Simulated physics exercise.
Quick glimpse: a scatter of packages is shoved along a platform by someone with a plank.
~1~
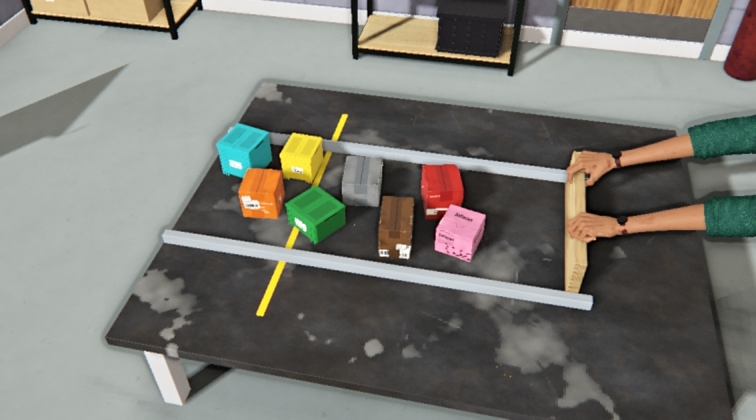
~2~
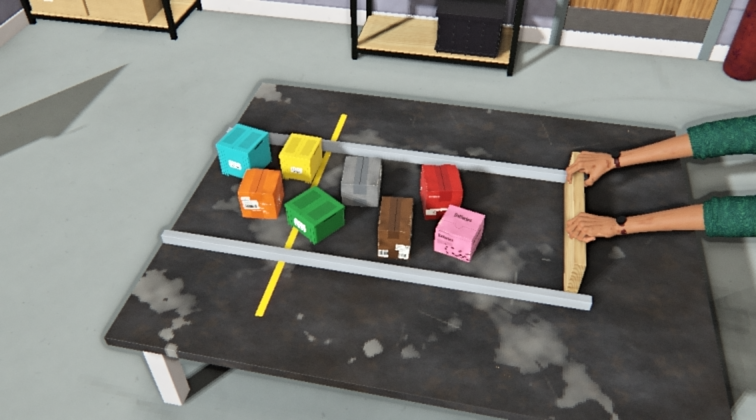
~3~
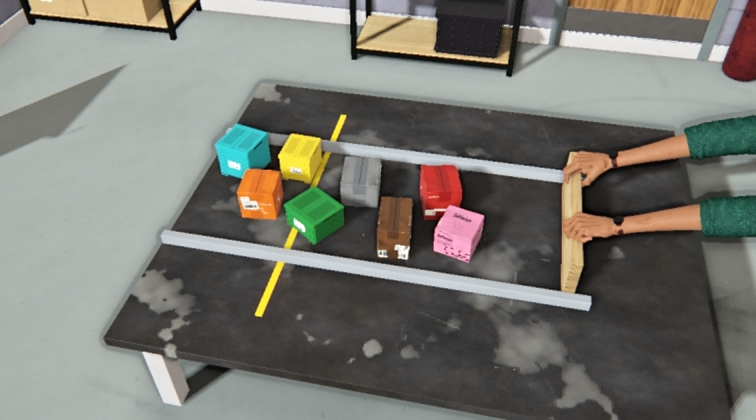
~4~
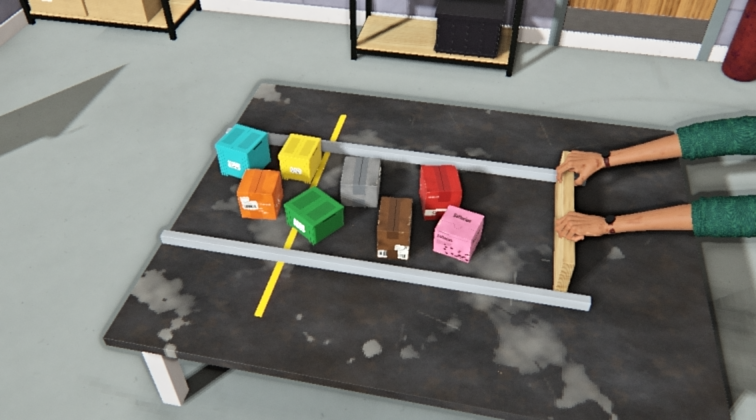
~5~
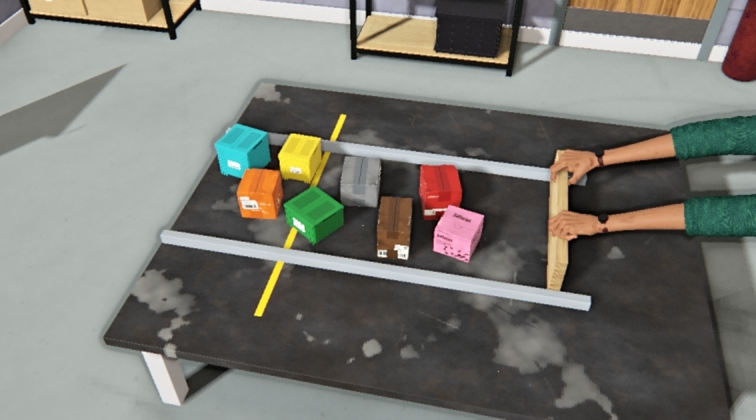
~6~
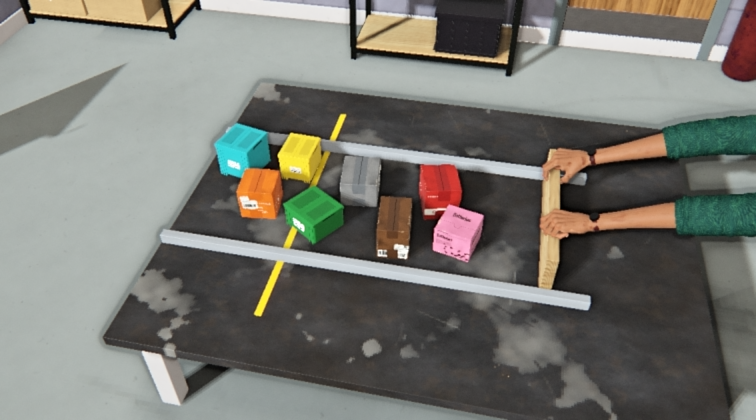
On a dark tabletop, two hands slide a wooden plank slightly left toward scattered colourful boxes.
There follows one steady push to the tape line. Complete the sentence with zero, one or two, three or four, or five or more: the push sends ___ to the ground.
The push sends one or two to the ground.
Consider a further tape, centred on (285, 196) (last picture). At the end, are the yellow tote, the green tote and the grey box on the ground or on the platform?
Outcome: Yellow tote is not lost; green tote is not lost; grey box is not lost.
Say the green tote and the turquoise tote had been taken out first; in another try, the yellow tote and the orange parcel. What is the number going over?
Counts - first: 0; second: 0.
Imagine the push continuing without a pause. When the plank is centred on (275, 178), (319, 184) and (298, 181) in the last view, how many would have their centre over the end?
The numbers are 4, 0 and 2.
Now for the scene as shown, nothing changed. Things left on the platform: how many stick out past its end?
That adds up to 0.
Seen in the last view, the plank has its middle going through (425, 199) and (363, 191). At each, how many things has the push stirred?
The counts are 3 and 7.
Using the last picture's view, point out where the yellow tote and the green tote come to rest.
Yellow tote: (239, 150); green tote: (209, 209).
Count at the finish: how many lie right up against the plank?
2 are in contact with it.
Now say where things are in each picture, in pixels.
Turquoise tote (246, 153); orange parcel (263, 193); yellow tote (303, 158); plank (575, 220); tape (309, 199), in the first picture.
Orange parcel (262, 194); green tote (315, 215), in the second picture.
Yellow tote (301, 159); red box (440, 192), in the third picture.
Turquoise tote (244, 154); plank (564, 219), in the fourth picture.
Orange parcel (261, 194); brown parcel (395, 228), in the fifth picture.
Turquoise tote (244, 153); orange parcel (261, 194); yellow tote (301, 158); plank (550, 217); tape (307, 199), in the sixth picture.
Soon after, none off yet; turquoise tote at rest near (244, 153); orange parcel at rest near (261, 194); yellow tote at rest near (301, 158).
Then, none off yet; turquoise tote moving near (241, 153); orange parcel moved about its own width near (221, 190); yellow tote moved about its own width near (278, 154).
At rest, the number that fall off is one or two; fallen, orange parcel and turquoise tote.
